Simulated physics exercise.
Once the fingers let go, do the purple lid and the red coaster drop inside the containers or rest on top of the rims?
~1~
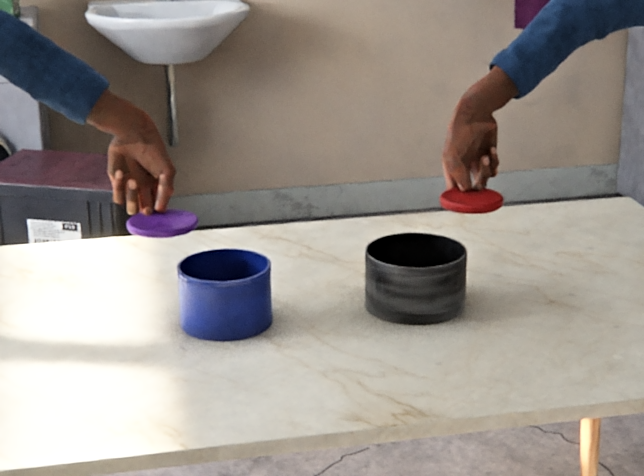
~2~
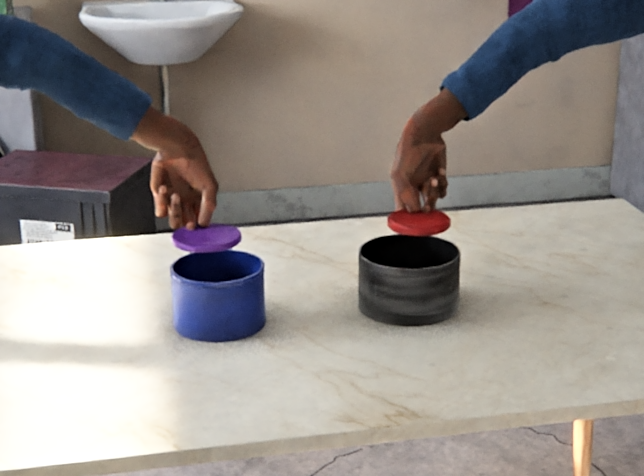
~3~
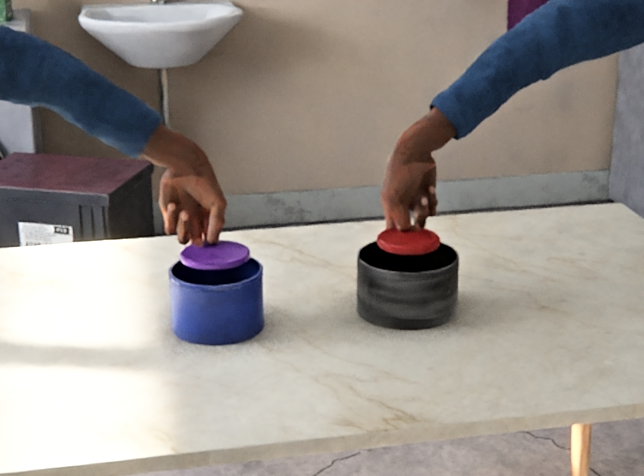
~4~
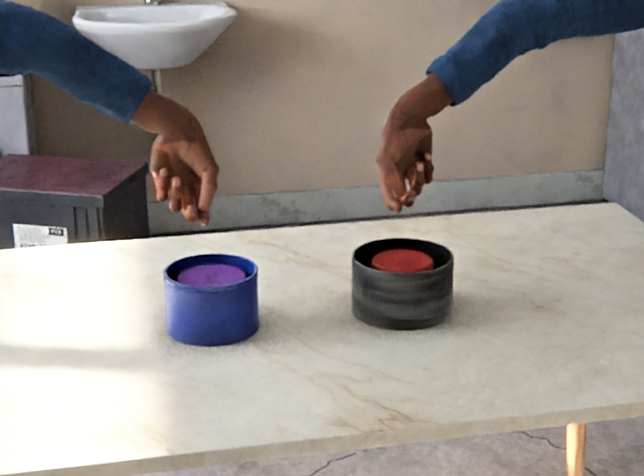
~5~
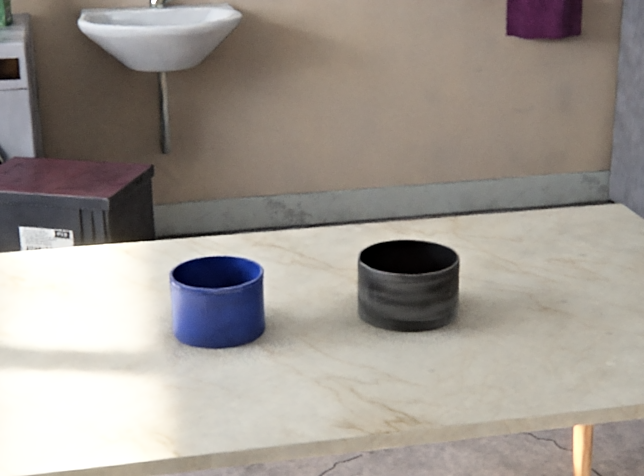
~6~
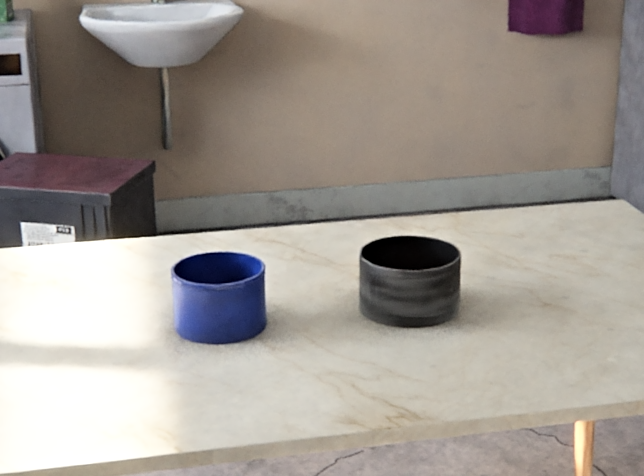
Both drop inside, the purple lid into the blue container and the red coaster into the black one.
Two hands in blue sleeves reach in from the left and right over a pale marble-patterned table, seen from slightly above by a gently swaying camera, with a white sink on the wall behind. The left hand holds a flat purple disc near a blue container, and the right hand holds a red one near a black container. Both hands move inward and lower the discs to the open tops. The fingers let go, and each disc slips down past the rim. The hands leave, and both containers stand still with the discs out of sight inside.
